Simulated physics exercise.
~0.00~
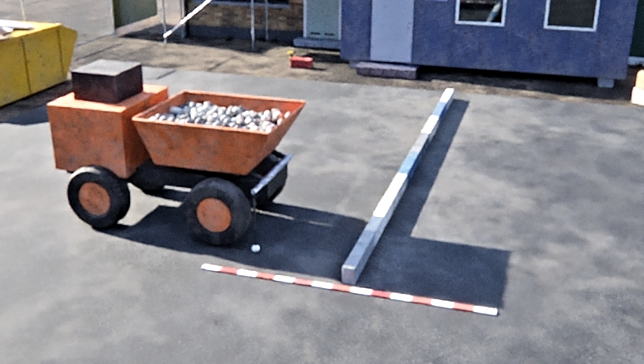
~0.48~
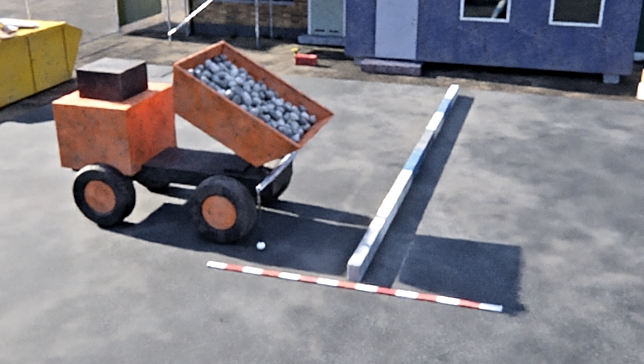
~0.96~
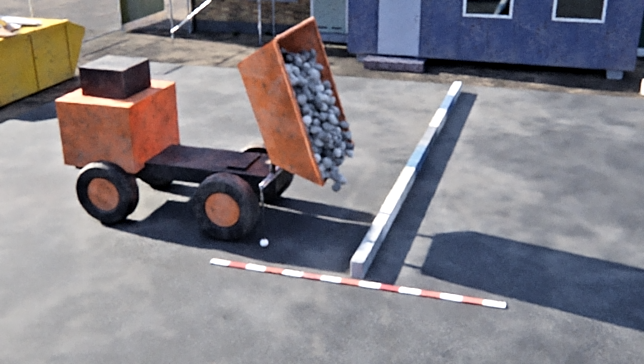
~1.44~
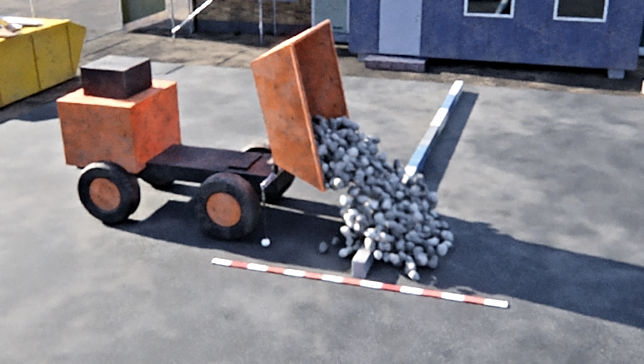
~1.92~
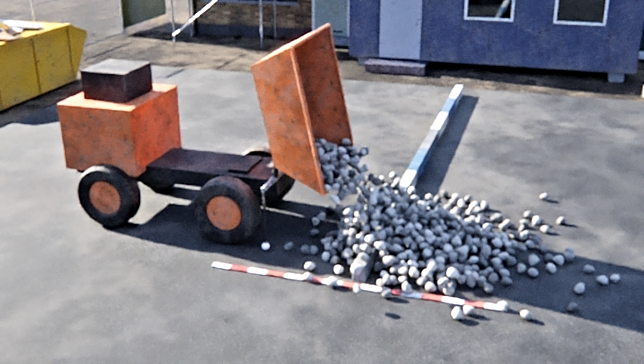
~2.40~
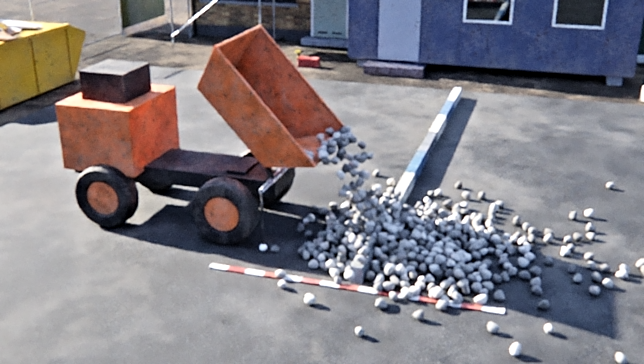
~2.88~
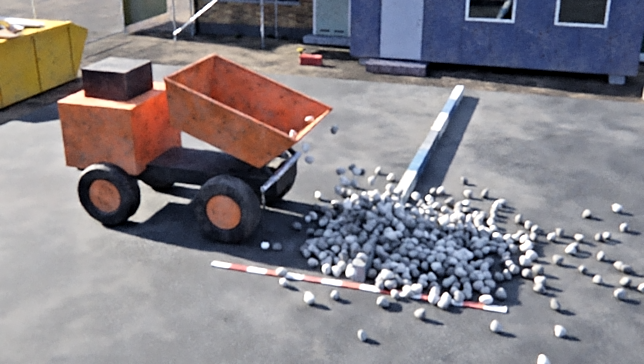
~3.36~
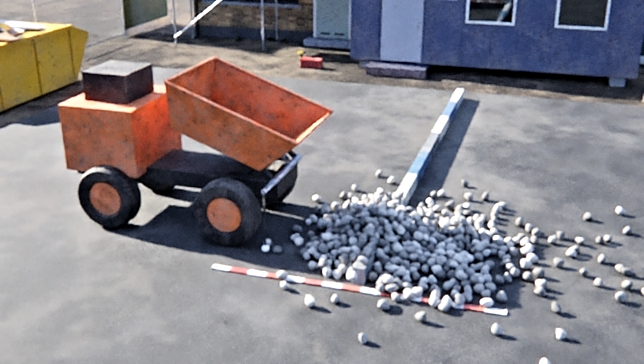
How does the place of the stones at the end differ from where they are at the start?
At the start the stones sit in the dumper's orange skip. At the end they lie to the right of the dumper in a spread-out heap on the ground, on both sides of the kerb.
On a building site, an orange dumper tips grey stones across a kerb and lowers its skip partway.
